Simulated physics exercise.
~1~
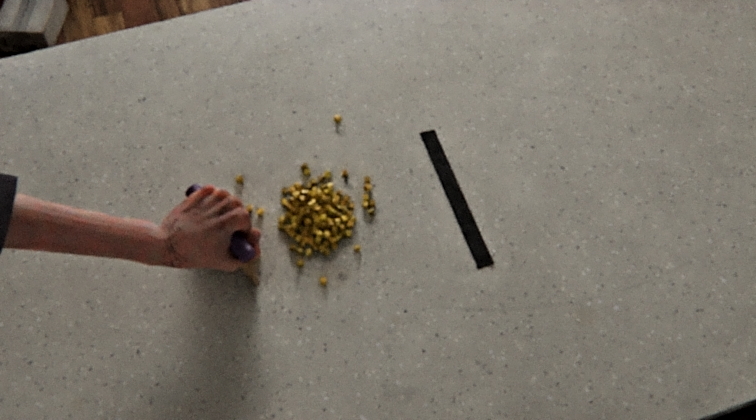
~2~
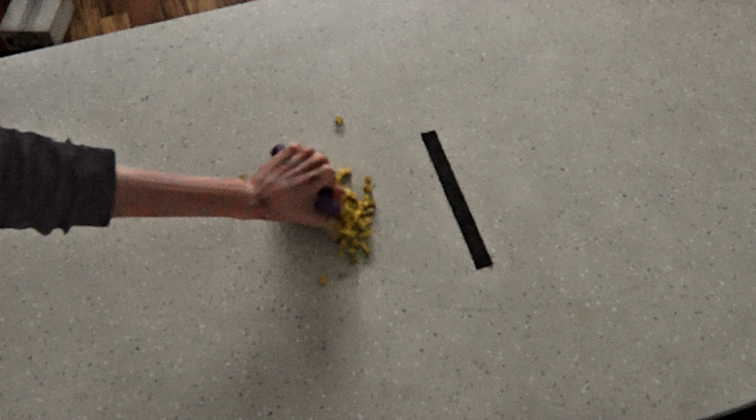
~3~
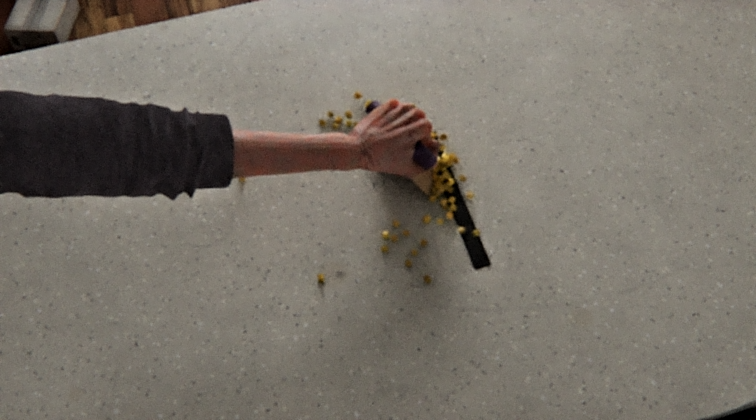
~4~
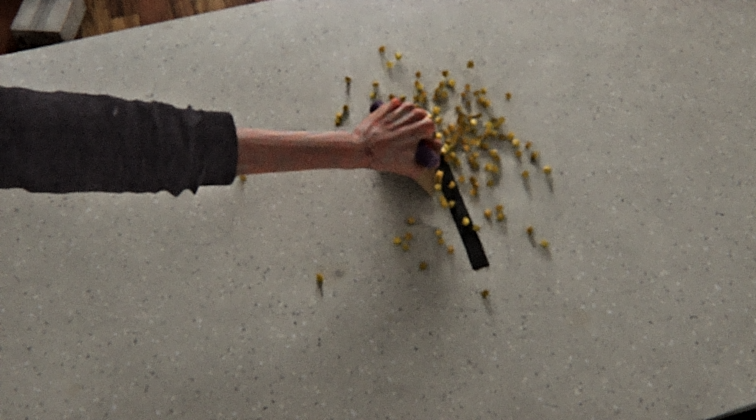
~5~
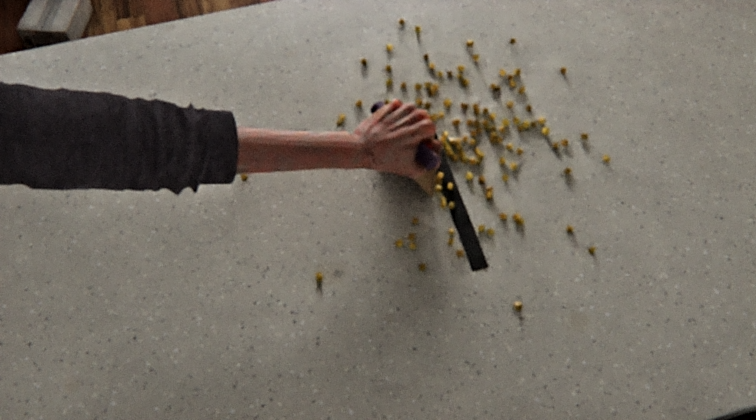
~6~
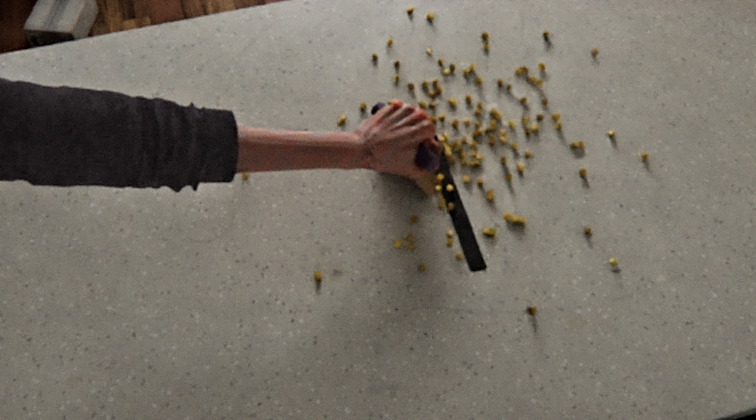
On a speckled grey surface, a hand shoves small yellow pieces rightwards, scattering them past a black strip.
